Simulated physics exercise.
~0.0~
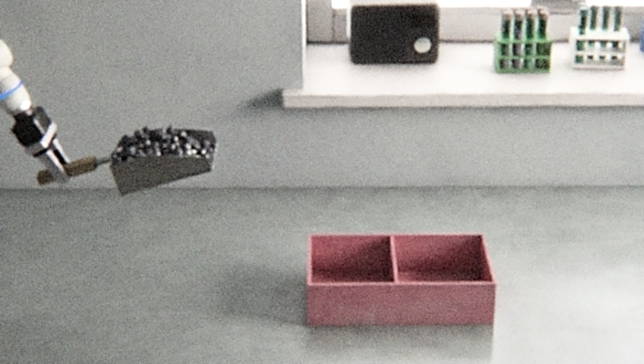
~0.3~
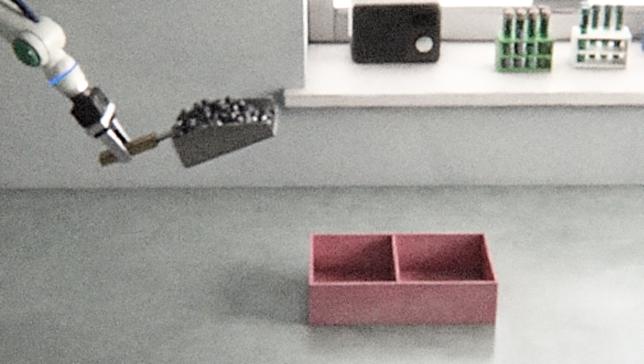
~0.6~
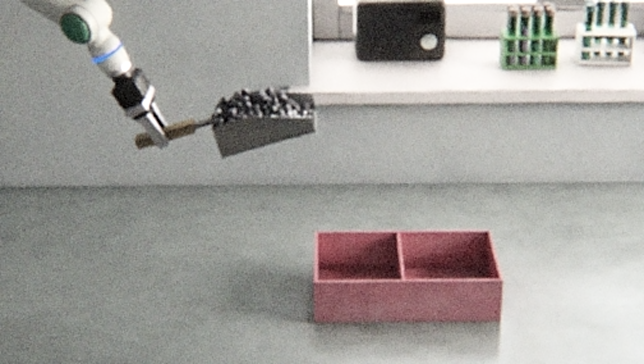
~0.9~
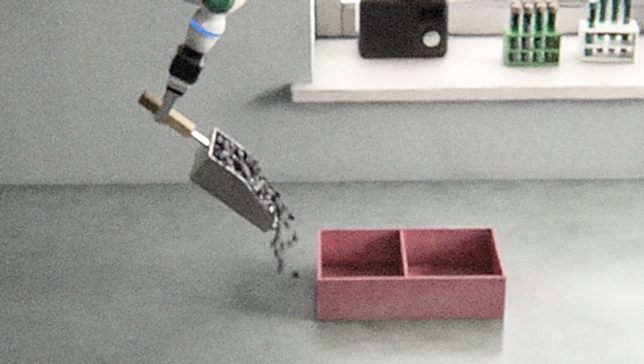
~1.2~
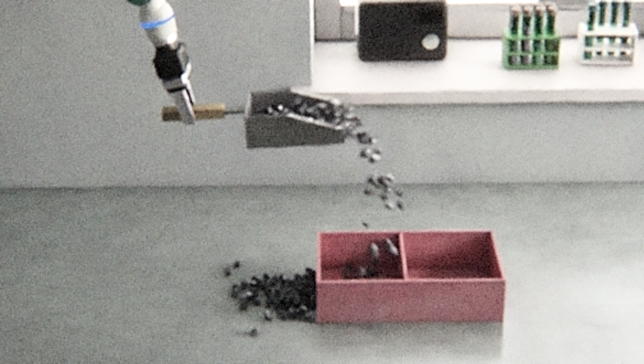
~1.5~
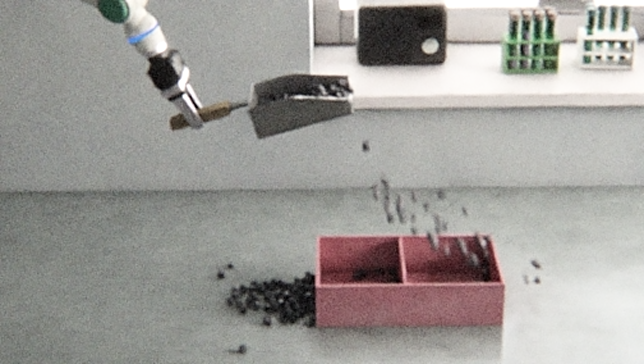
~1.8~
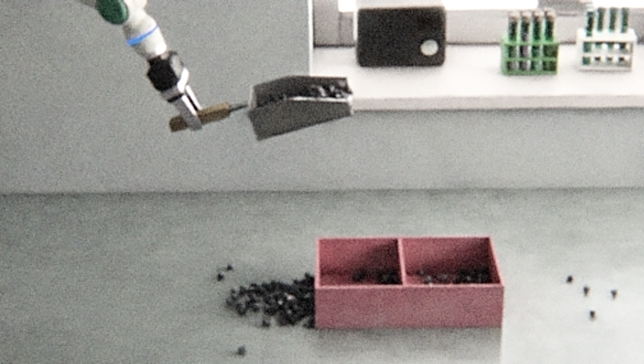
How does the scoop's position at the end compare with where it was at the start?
The scoop ends farther to the right and somewhat higher than it began. It starts well to the left of the red box and finishes above the area around the box's left end.
